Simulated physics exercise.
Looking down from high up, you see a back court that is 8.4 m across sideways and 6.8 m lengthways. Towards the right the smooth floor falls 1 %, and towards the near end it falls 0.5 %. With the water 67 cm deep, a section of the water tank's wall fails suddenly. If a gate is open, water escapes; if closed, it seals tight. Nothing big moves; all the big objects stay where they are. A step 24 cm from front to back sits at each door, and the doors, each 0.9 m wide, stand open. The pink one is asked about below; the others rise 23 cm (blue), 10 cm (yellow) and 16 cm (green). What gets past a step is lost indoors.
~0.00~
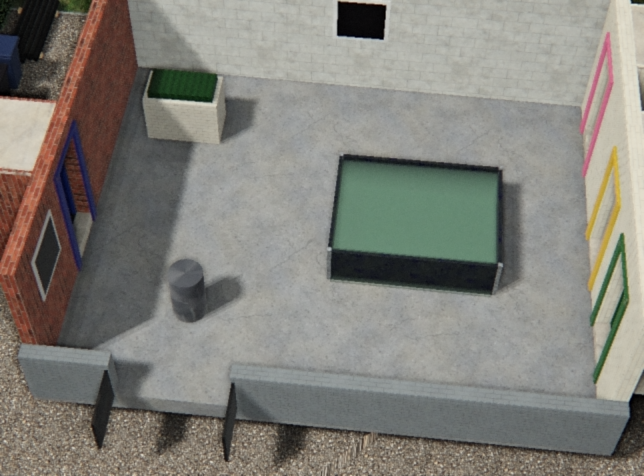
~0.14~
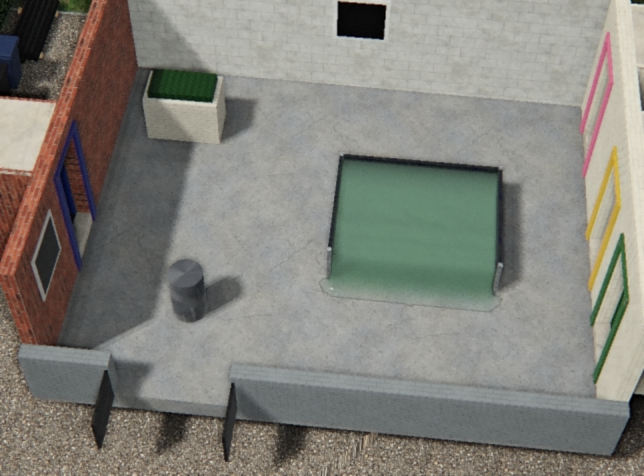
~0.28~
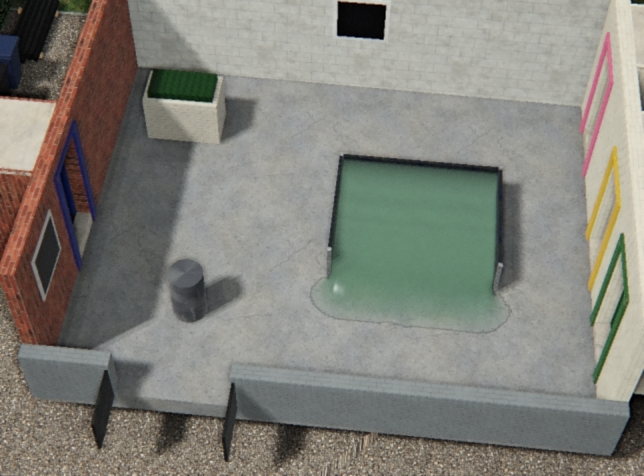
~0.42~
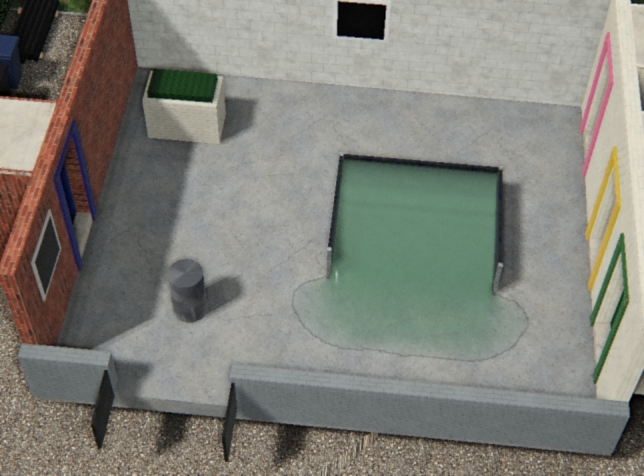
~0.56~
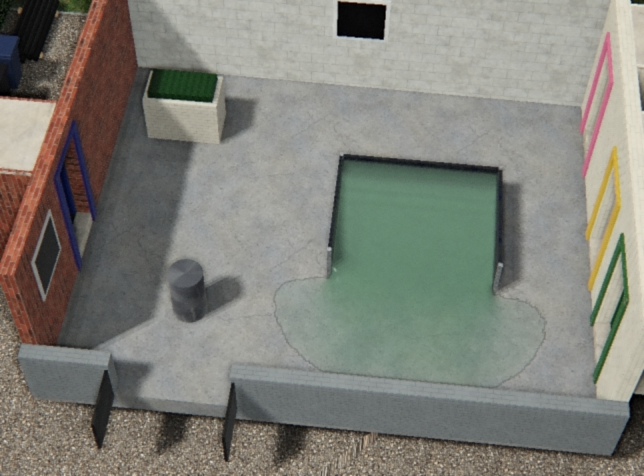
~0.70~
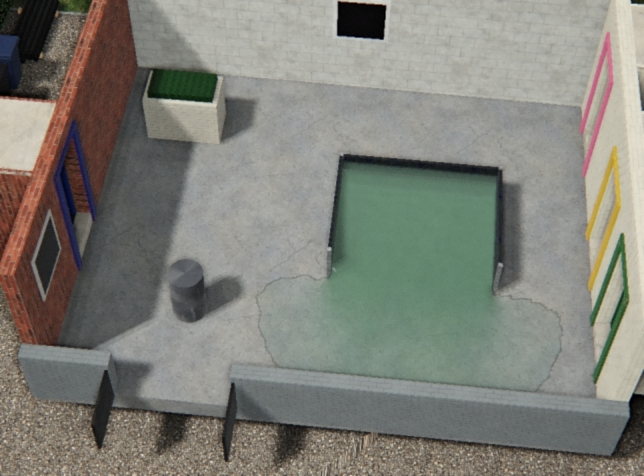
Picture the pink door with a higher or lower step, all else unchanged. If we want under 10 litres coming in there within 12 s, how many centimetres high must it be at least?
About 13.5 centimetres.
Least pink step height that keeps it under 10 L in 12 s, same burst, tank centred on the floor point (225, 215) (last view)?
A minimum of about 7.5 cm.
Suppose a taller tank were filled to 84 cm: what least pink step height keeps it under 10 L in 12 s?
Something near 17 cm should do.
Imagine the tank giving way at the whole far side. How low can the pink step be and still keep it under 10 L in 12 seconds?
Estimate: Near 29 cm.
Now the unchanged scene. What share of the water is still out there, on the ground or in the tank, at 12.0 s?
Remaining share: Around 86 %.
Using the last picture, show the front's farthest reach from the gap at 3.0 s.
Close to pixel (49, 373).
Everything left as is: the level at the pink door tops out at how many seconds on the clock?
It peaks at about 7.0 s.
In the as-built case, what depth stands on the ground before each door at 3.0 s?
At the pink door the depth is 0 cm, at blue 0 cm, at yellow 7 cm and at green 26 cm.
After 1.4 s water covers 25 % of the floor, deepest (49 cm) near (401, 399); it has not reached the pink door.
After 3.0 s water covers 40 % of the floor, deepest (44 cm) near (592, 429); it has not reached the pink door.
After 12.0 s water covers 100 % of the floor, deepest (11 cm) near (364, 92); 8 cm at the pink door, 0 litres in over its 23 cm step.
At the pink door as built, the water arrived by 3.7 s and peaked near 17 cm at 7.2 s.
Run again over the same 12 s with other heights there, 15 litres in over 12.5 cm, 2 litres over 17 cm. The limit of 10 litres is kept from about 13.5 cm up.
